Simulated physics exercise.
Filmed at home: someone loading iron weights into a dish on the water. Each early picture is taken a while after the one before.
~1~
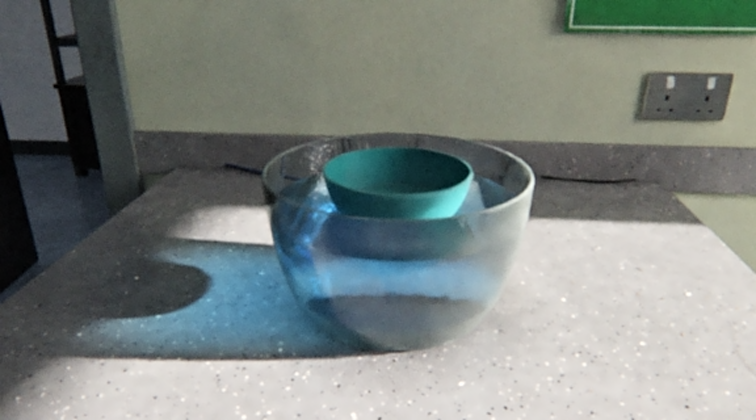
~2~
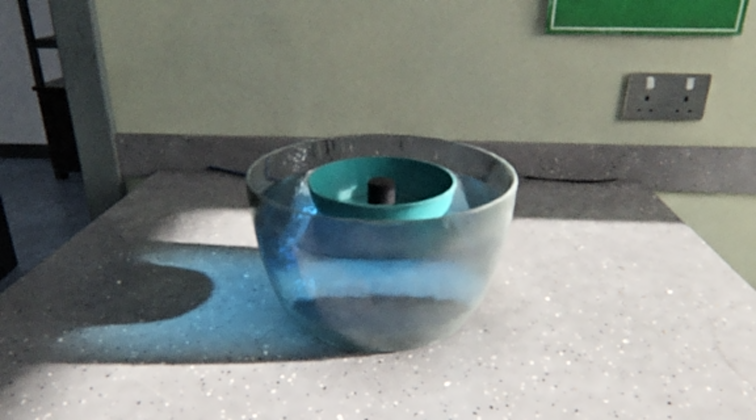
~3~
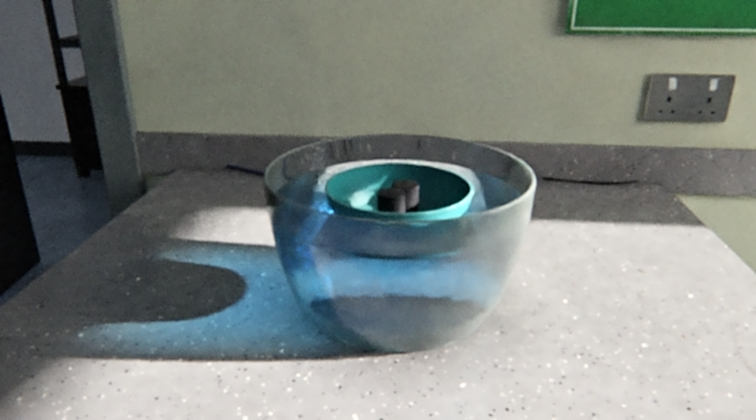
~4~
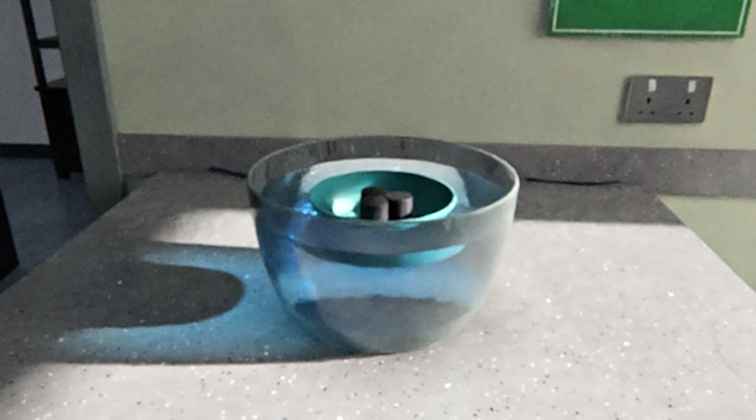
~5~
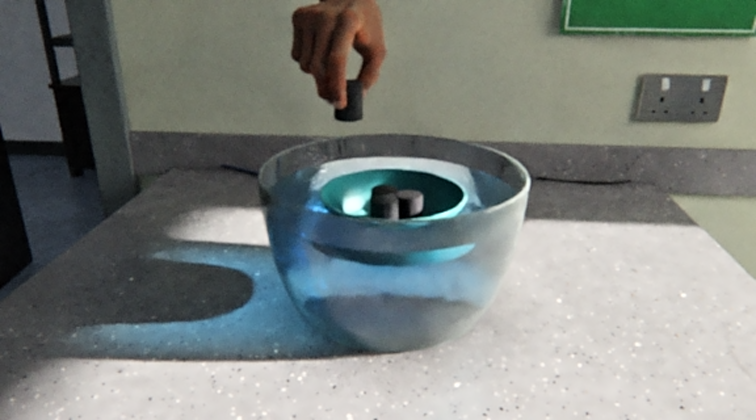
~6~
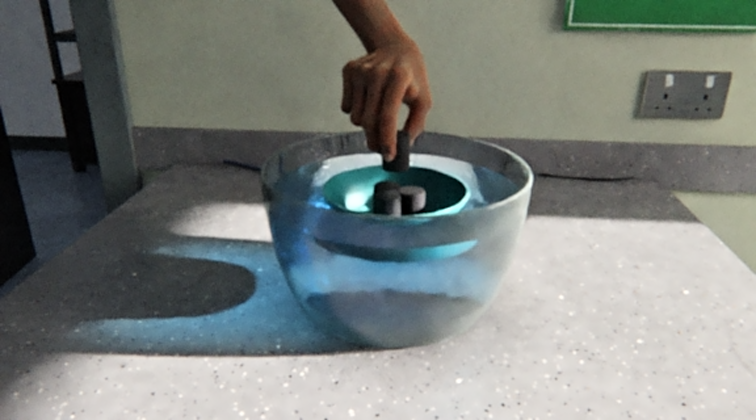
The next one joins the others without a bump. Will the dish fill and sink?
Yes, it sinks.
Soon after, the iron weight is in and the dish dips.
Later, water pours in over its edge.
In the end, the dish lies on the bottom with its load.
